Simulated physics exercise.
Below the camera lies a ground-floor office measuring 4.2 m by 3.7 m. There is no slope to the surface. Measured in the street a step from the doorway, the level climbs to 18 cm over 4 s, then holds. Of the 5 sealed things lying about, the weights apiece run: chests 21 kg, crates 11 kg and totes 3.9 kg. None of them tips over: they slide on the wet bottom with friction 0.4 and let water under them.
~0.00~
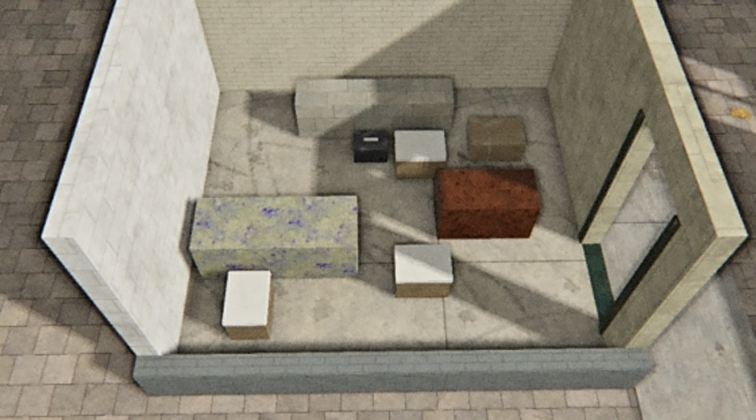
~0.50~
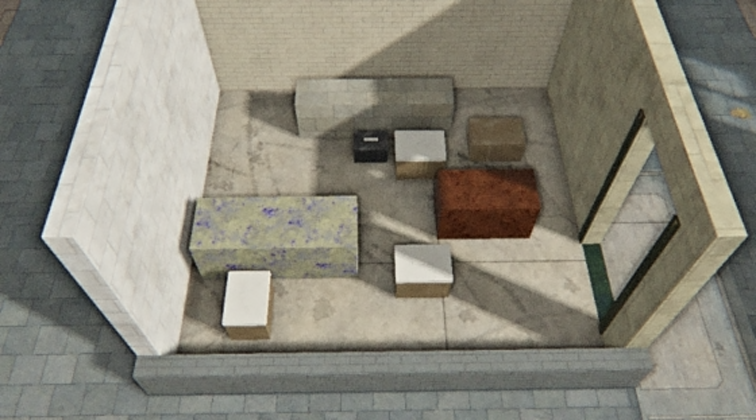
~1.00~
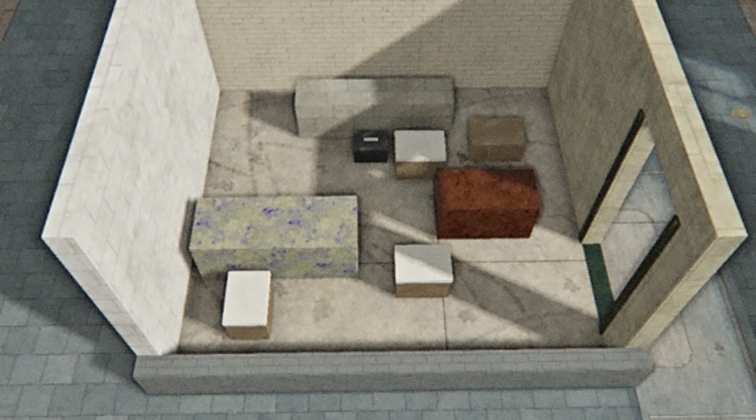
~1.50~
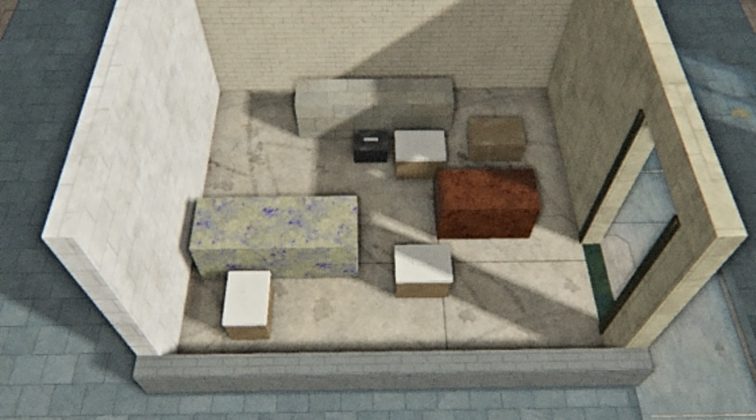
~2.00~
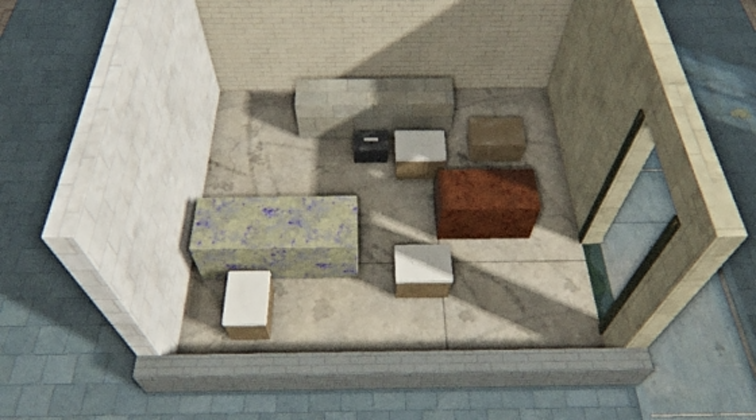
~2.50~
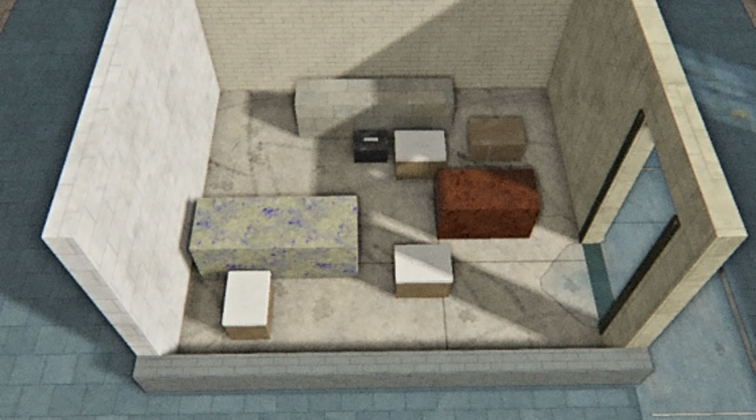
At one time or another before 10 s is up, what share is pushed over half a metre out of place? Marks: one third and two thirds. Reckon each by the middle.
Watching this, the moved portion will fall short of a third.
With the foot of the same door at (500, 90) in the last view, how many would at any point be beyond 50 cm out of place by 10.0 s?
That would give 2.
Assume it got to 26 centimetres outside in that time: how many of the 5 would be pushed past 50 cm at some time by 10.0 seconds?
In that case the number is 1.
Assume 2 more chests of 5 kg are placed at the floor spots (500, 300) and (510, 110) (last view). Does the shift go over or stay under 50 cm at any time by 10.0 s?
Order as asked - beyond the cutoff and inside the cutoff.
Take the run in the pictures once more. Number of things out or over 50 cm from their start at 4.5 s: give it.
By then the count is 0.
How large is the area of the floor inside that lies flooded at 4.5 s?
Near 4.0 m2 in all.
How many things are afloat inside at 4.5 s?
Of them, 0.
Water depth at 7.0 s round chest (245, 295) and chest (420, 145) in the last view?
Roughly 6 and 1 cm.
After 3.5 s 0 of 5 are over 50 cm from their spots; 0 afloat.
After 4.5 s 0 of 5 are over 50 cm from their spots; 0 afloat.
After 7.0 s 0 of 5 are over 50 cm from their spots; 0 afloat.
After 10.0 s 1 of 5 are over 50 cm from their spots, and 1 have been at some point; 2 afloat.
